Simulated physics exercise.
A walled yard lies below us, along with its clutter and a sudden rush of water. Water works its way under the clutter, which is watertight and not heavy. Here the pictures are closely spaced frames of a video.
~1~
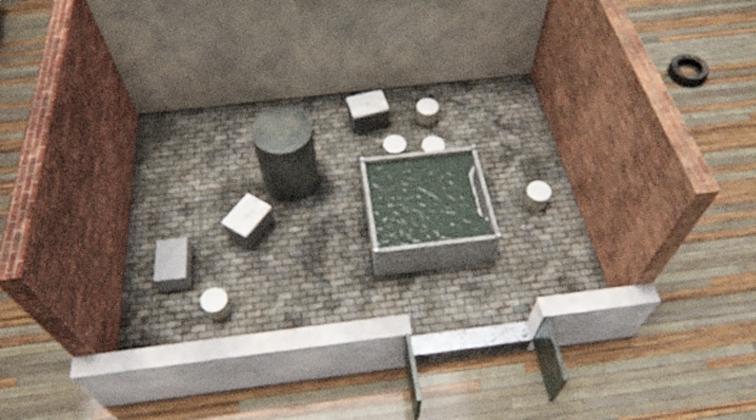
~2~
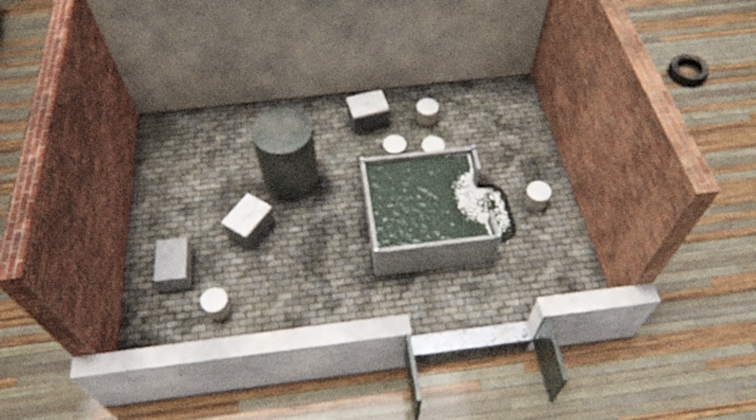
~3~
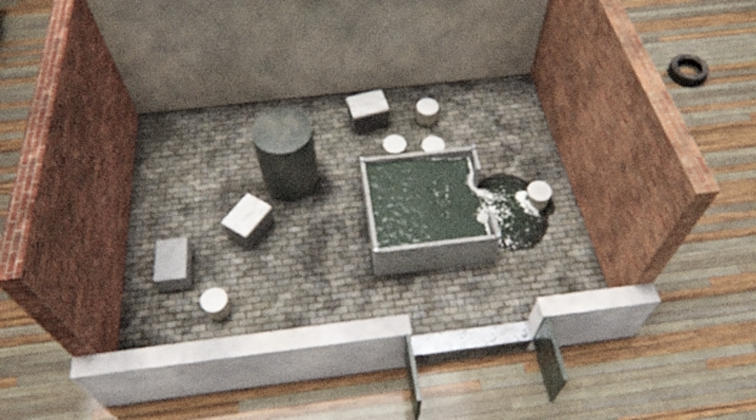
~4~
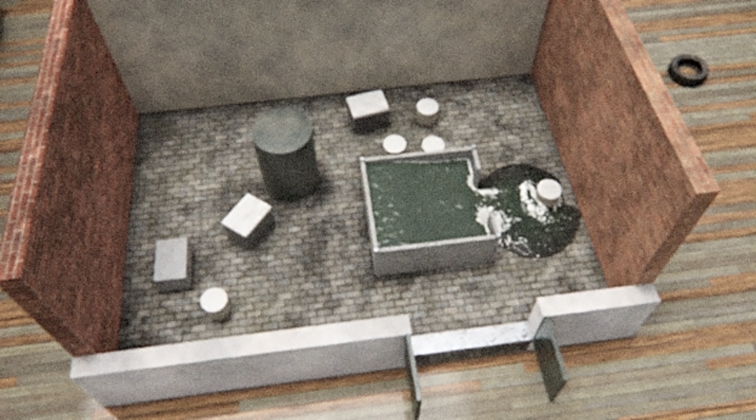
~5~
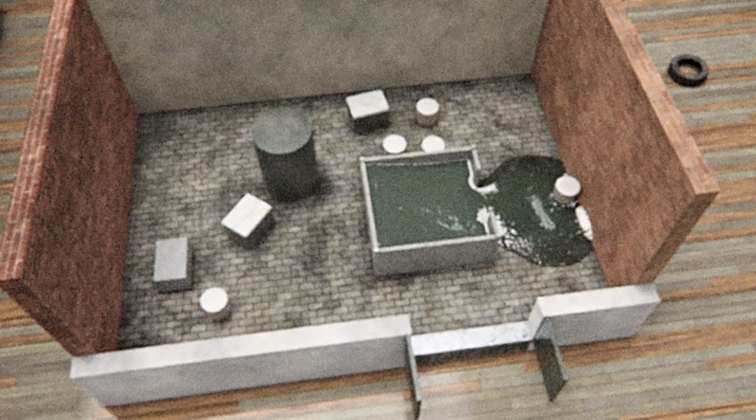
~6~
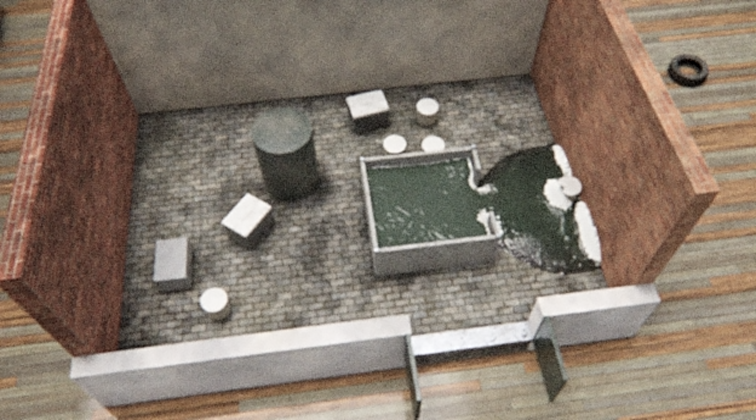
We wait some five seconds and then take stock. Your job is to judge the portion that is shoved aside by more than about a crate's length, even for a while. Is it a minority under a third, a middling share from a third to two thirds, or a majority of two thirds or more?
Band-wise it's the bottom band, under a third.
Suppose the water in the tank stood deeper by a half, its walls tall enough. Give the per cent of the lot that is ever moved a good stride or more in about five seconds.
20 per cent.
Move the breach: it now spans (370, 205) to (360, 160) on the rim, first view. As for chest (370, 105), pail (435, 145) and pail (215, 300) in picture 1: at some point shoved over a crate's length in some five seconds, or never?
Working through them in order, the first not displaced that far, the second not displaced that far and the last gets shoved clear.
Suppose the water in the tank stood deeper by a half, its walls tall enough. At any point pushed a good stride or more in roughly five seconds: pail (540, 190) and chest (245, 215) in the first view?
First one: Travelled that far, second one: Stayed within that.
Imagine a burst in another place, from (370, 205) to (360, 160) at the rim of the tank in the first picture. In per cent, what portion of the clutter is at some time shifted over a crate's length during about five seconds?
40 percent, give or take.
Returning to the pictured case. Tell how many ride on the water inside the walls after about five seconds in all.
0.
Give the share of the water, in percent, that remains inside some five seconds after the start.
I'd say close to 96 percent.
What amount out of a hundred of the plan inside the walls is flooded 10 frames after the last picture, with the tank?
It comes to some 35 in a hundred.
A moment on, 0 of 8 are well off their spots; 1 afloat.
Next, 1 of 8 are well off their spots; 0 afloat.
Later, 1 of 8 are well off their spots; 0 afloat.
In the end, 1 of 8 are well off their spots, and 1 have been at some point; 0 afloat.
